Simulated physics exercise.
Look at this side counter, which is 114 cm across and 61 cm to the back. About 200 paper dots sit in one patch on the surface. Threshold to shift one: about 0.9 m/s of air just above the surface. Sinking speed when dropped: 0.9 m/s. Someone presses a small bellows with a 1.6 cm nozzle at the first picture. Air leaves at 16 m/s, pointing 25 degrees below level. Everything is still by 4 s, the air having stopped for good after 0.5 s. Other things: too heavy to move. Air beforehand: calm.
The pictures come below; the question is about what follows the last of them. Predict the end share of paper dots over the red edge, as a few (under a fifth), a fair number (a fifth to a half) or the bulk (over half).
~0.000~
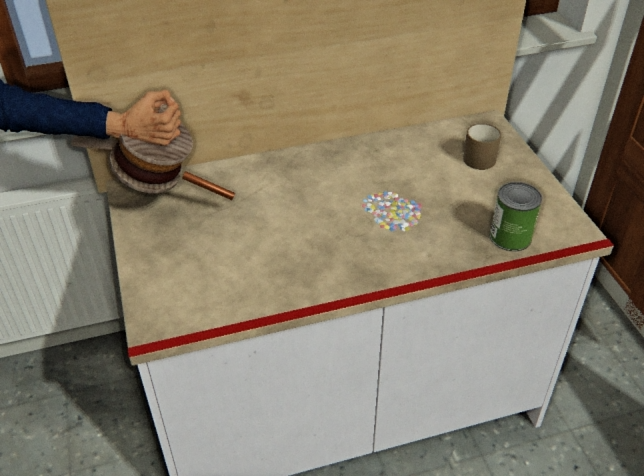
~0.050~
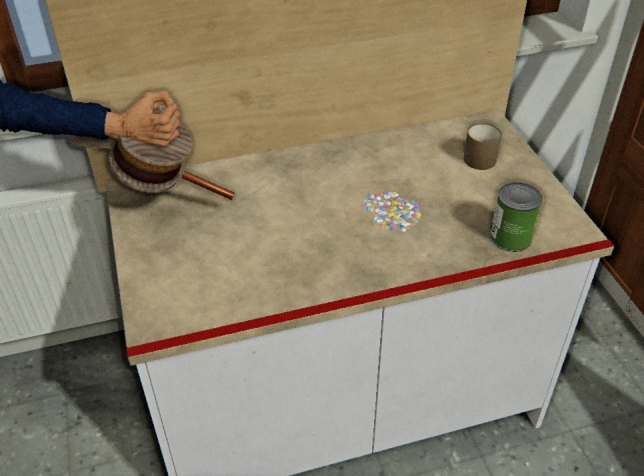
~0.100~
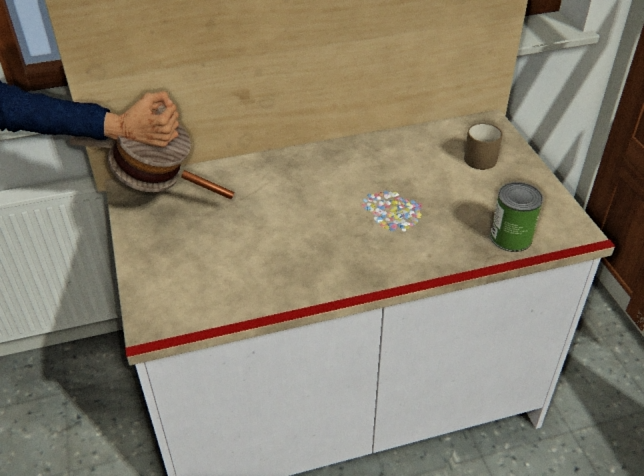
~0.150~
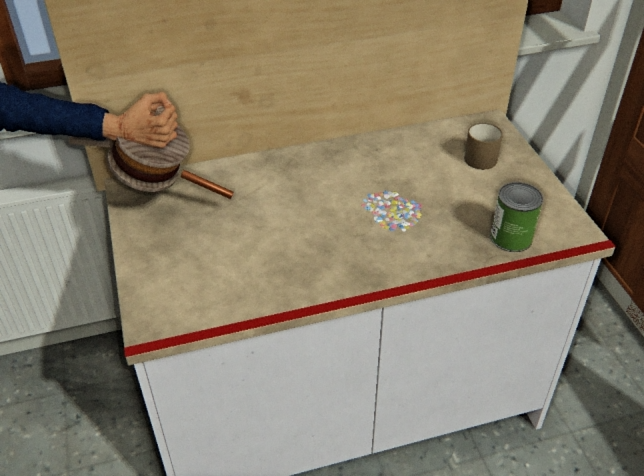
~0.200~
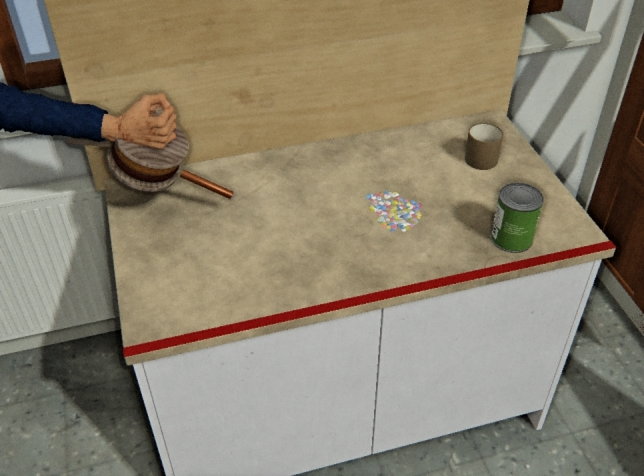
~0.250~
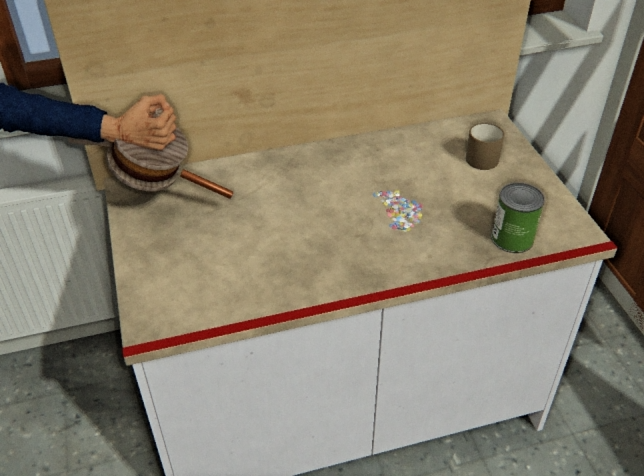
The paper dots over the red edge are a few, under a fifth.
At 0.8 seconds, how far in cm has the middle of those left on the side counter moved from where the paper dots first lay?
Around 35 cm from the start.
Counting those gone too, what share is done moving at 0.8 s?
About 40 per cent.
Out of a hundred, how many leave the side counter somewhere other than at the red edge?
Estimate: Near 50 %.
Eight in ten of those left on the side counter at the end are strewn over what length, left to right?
The middle group spans some 20 cm.
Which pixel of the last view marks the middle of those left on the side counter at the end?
(513, 188).
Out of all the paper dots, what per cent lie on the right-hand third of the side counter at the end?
50 %.
After 0.8 s, 2 % are over the red edge; the middle of those left on the top is near (525, 189); 36 % are gone or lie where they will stay.
After 1.3 s, 2 % are over the red edge; the middle of those left on the top is near (513, 188); 98 % are gone or lie where they will stay.
After 2.2 s, 2 % are over the red edge; the middle of those left on the top is near (513, 188); 100 % are gone or lie where they will stay.
After 4.0 s, at the end, 2 % are over the red edge; the middle of those left on the top is near (513, 188).
